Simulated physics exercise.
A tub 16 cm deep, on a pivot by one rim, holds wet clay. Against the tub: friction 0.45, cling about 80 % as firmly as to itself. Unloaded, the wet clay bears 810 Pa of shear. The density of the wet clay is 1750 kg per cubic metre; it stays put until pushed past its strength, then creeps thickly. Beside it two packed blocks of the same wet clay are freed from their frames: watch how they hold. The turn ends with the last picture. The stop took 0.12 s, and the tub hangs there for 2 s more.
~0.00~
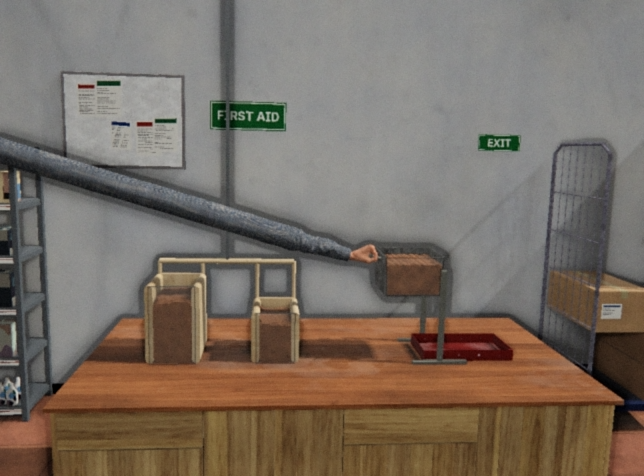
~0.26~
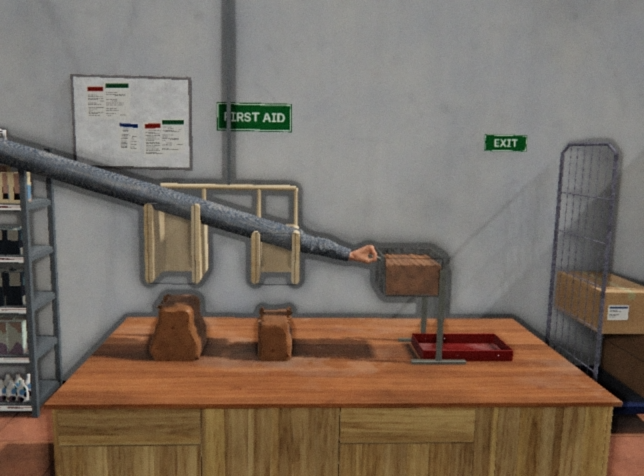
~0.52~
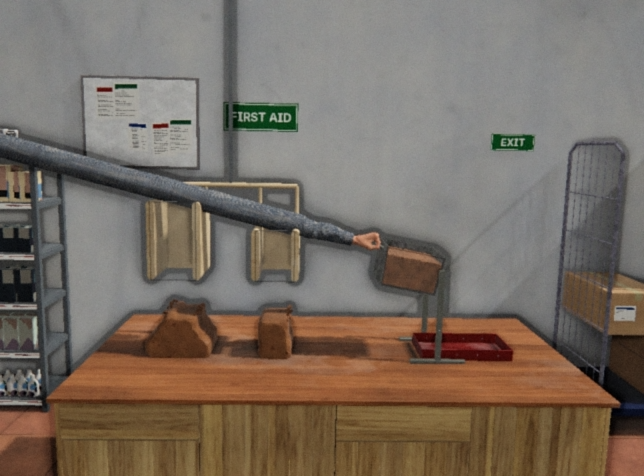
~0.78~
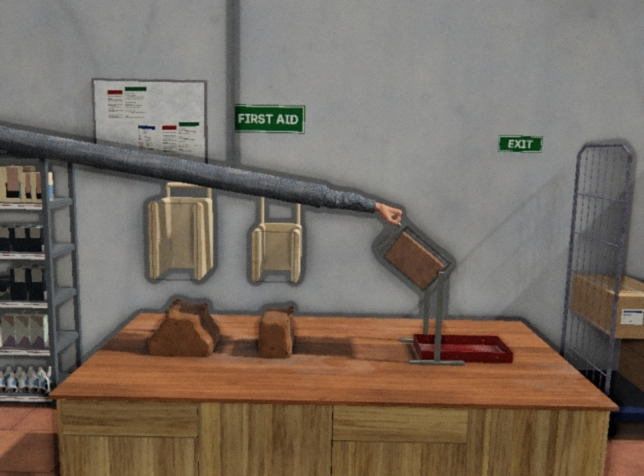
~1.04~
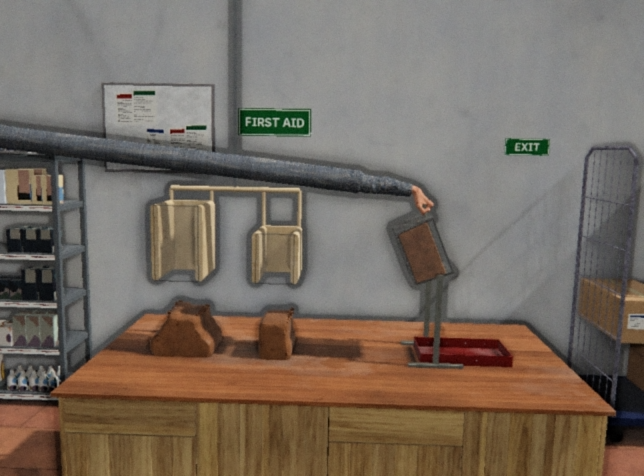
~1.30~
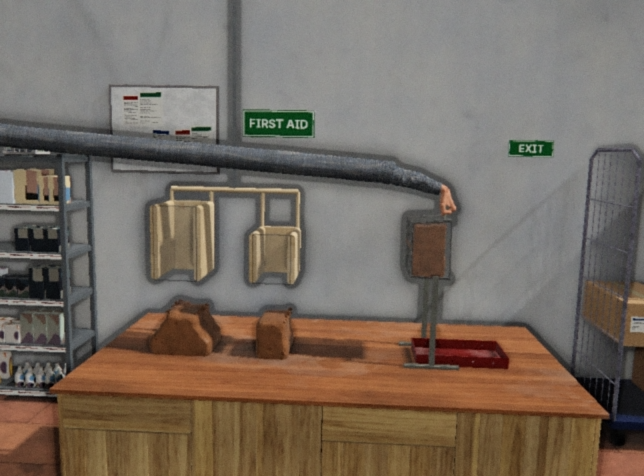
In a storeroom with signs on a grey wall, a pale frame lifts off two brown clay blocks on a wooden bench, and the left block slumps lower and wider. A long grey arm then swings a clay-filled tub upward beside a red tray until it stands upright, the clay still inside.
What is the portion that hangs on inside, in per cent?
The portion that hangs on inside is near 42 %.
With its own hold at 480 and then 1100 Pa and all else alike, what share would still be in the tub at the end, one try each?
In that order: 40 %, 100 %.
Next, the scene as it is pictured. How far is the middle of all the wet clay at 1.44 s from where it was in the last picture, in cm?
Some 2 cm.
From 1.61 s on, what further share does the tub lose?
Some 40 per cent.
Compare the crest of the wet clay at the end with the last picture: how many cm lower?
About 10 cm.
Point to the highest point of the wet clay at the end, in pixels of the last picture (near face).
Around (422, 249).
After 1.44 s, the tub is at 89 degrees and holds 100 %.
After 1.61 s, the tub is at 89 degrees and holds 82 %.
After 1.78 s, the tub is at 89 degrees and holds 58 %.
After 1.95 s, the tub is at 89 degrees and holds 42 %.
After 3.30 s, at the end, the tub is at 89 degrees and holds 42 %.
